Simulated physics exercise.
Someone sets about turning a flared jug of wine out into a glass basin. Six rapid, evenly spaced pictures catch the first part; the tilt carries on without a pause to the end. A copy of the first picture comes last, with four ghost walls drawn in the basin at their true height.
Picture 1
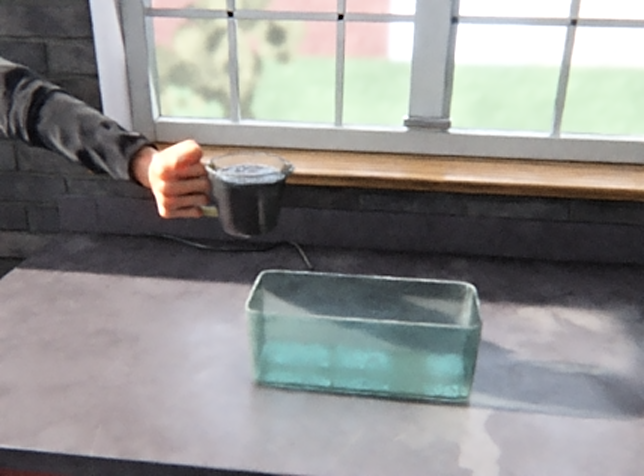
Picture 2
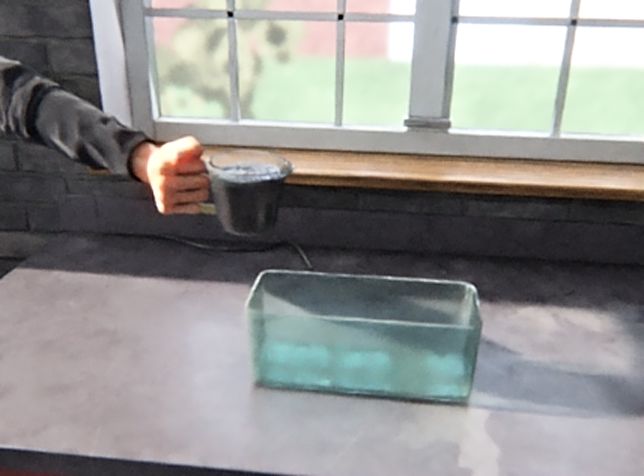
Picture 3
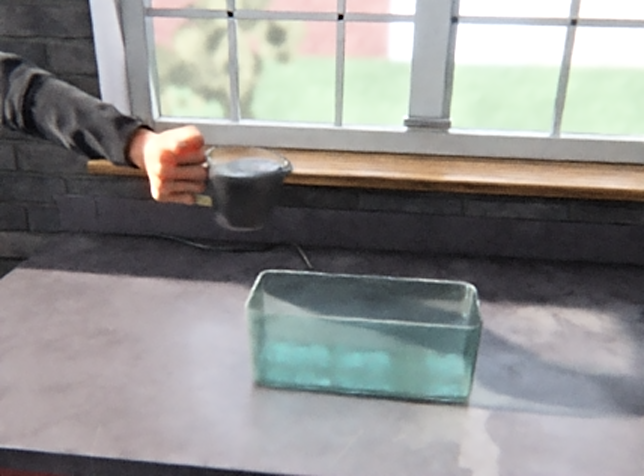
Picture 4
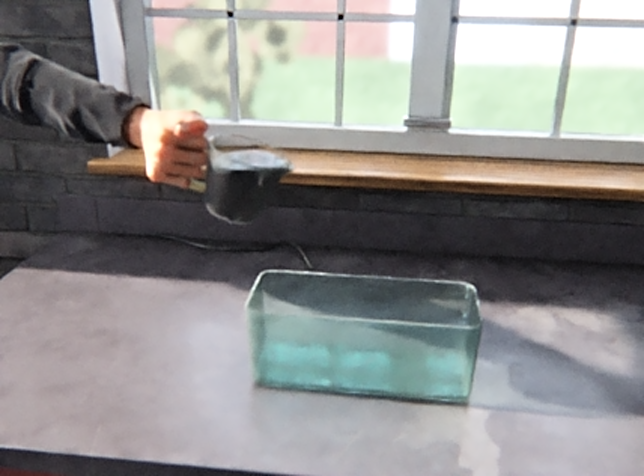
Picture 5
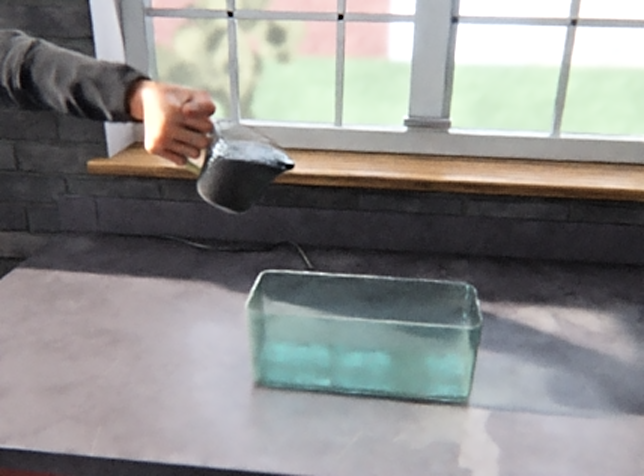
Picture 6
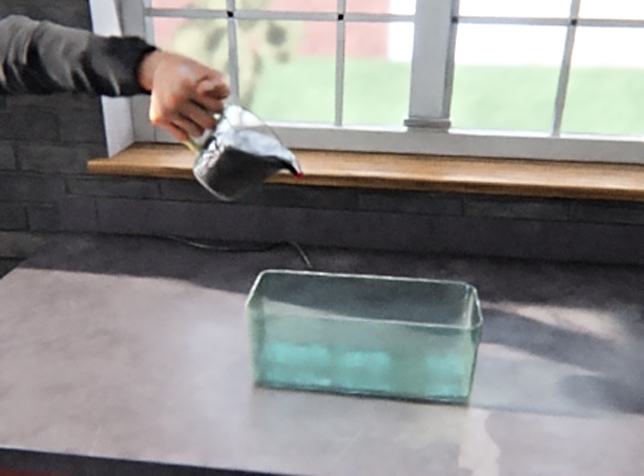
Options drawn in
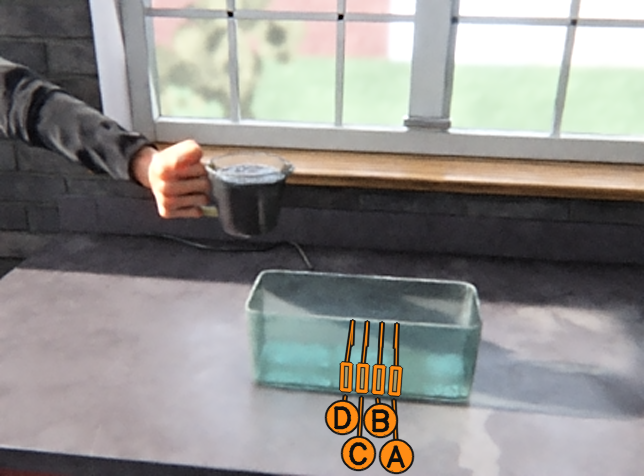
A grey countertop stands beneath a white-framed window with a wooden sill and dark brick around it, seen from slightly above by a still camera. A hand in a dark sleeve holds a dark, flared jug at left, above a rectangular, blue-green glass basin. The hand keeps the jug nearly level, then raises it slightly and tilts it rightward, and dark wine just crosses the lip.
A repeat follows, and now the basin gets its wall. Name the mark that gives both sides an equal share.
Use position B.
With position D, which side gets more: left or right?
The right one.
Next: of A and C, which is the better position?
That would be C.
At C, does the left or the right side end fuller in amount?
The right one.
On the marked copy, A at (393, 400); B at (377, 398); C at (361, 397); D at (345, 396).
With A, about 86 % ends left of the wall and 8 % right of it; 6 % is lost outside.
With B, about 52 % ends left of the wall and 45 % right of it; 3 % is lost outside.
With C, about 25 % ends left of the wall and 70 % right of it; 6 % is lost outside.
With D, about 18 % ends left of the wall and 77 % right of it; 5 % is lost outside.
